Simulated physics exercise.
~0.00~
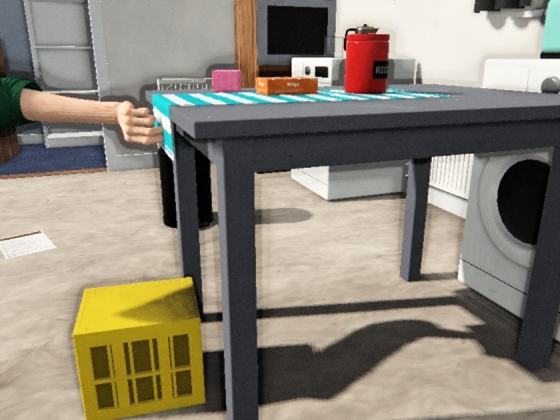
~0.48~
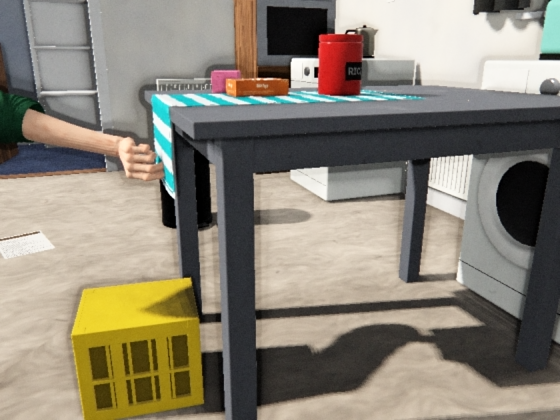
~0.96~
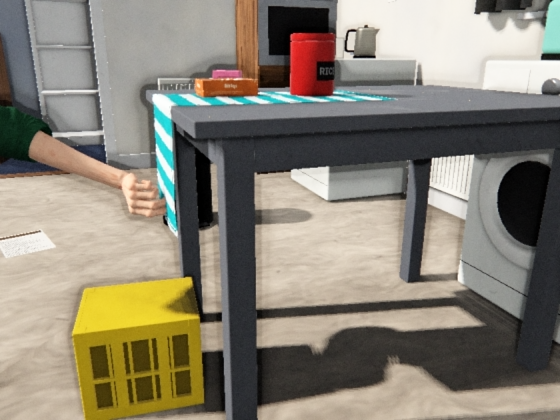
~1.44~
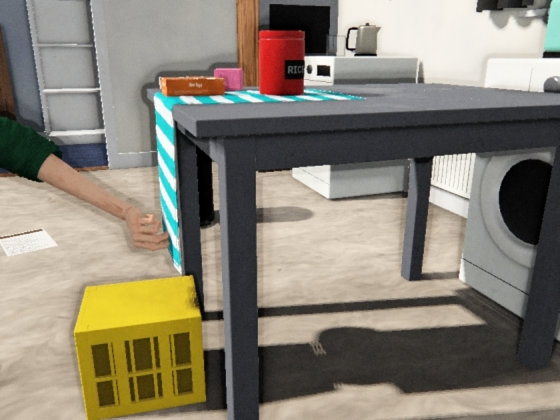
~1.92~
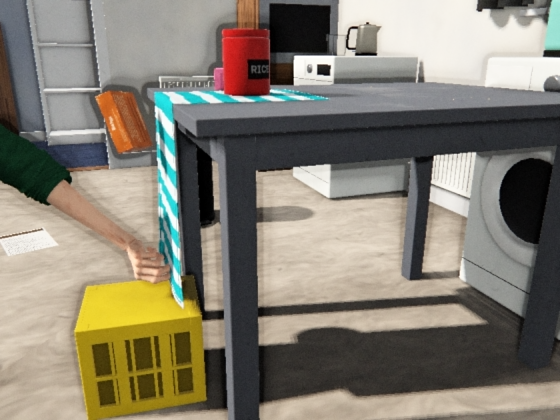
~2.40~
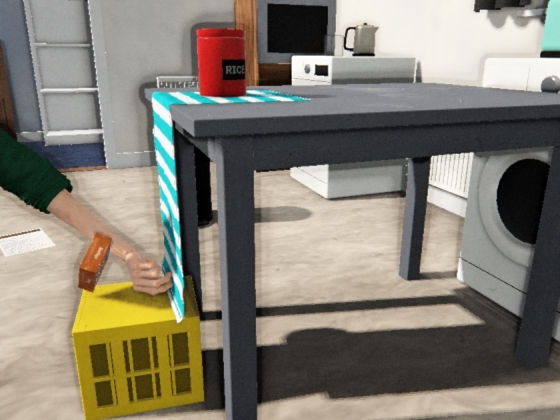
A turquoise and white striped tea towel slid left as a hand tugged it down over the table's end, carrying an upright red canister and an orange packet past a pink block; the packet tipped off towards the yellow crate, while the canister stayed on the table.
